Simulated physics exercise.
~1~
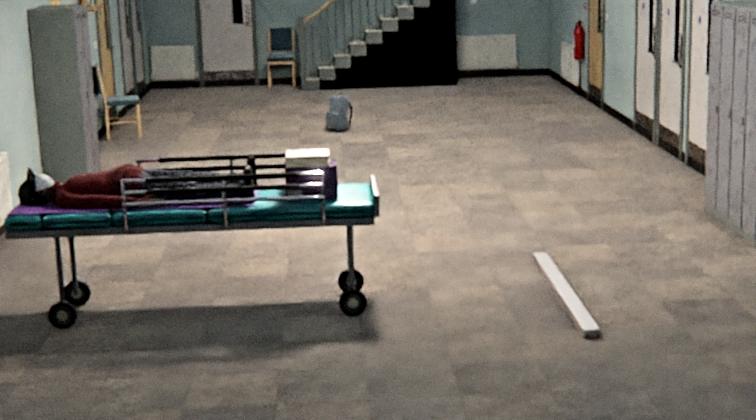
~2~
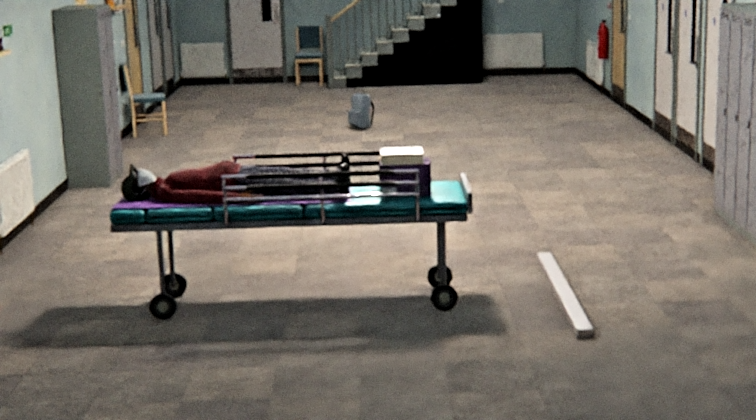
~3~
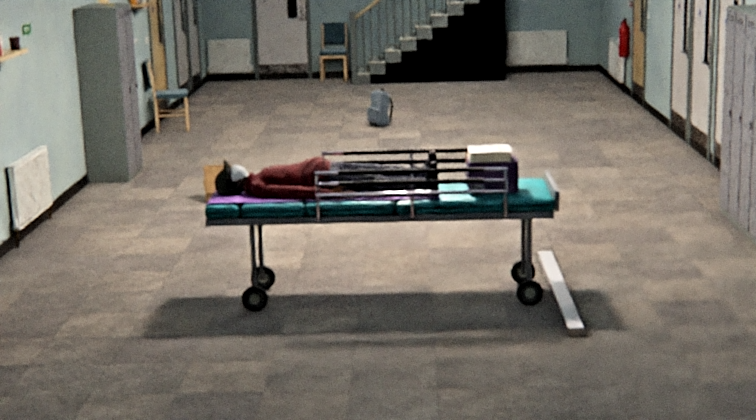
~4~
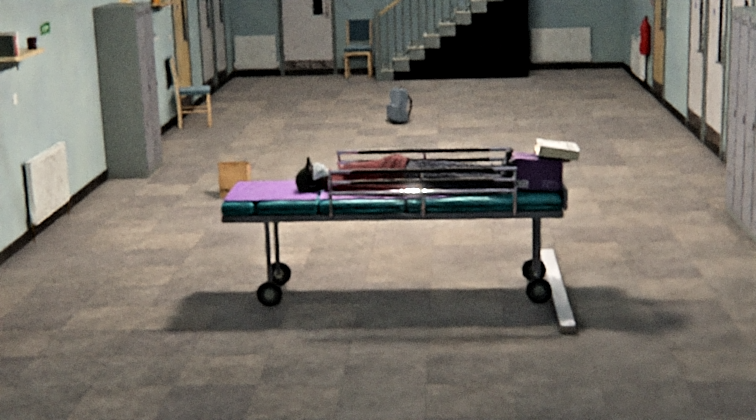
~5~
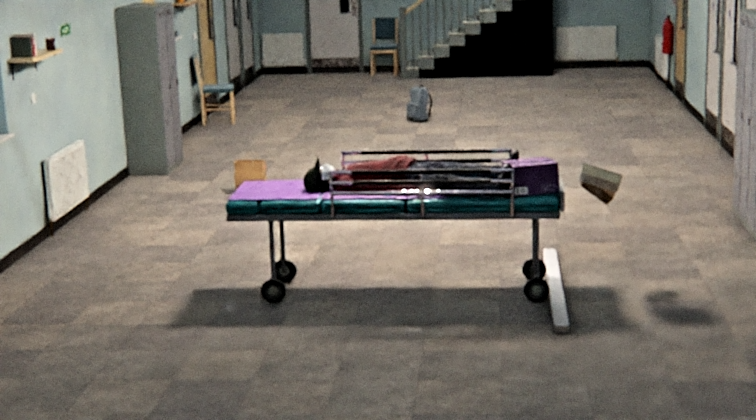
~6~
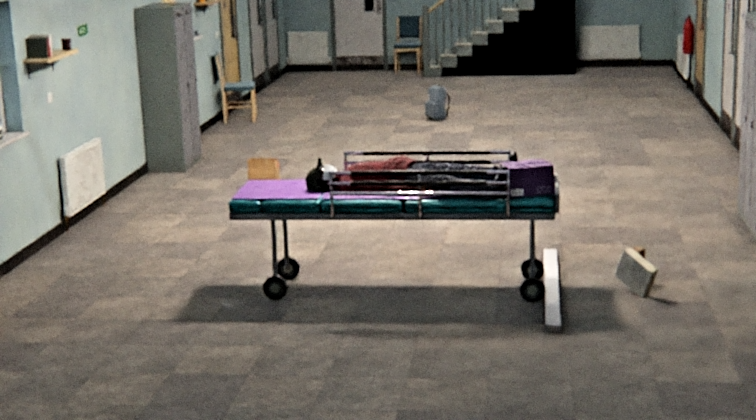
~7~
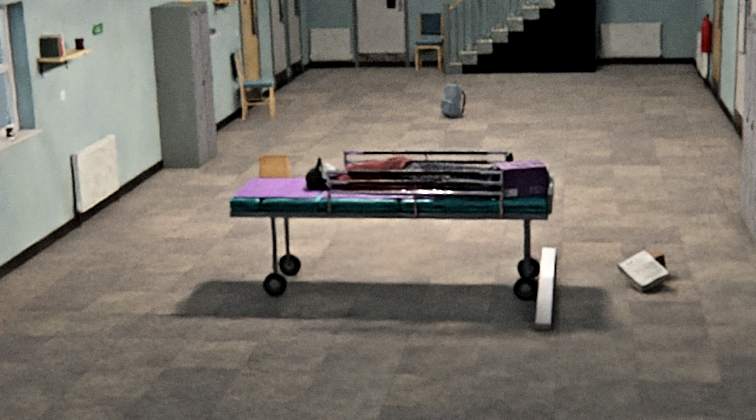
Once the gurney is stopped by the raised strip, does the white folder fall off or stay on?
The white folder falls off. It slides past the foot end of the gurney and tumbles down onto the floor.
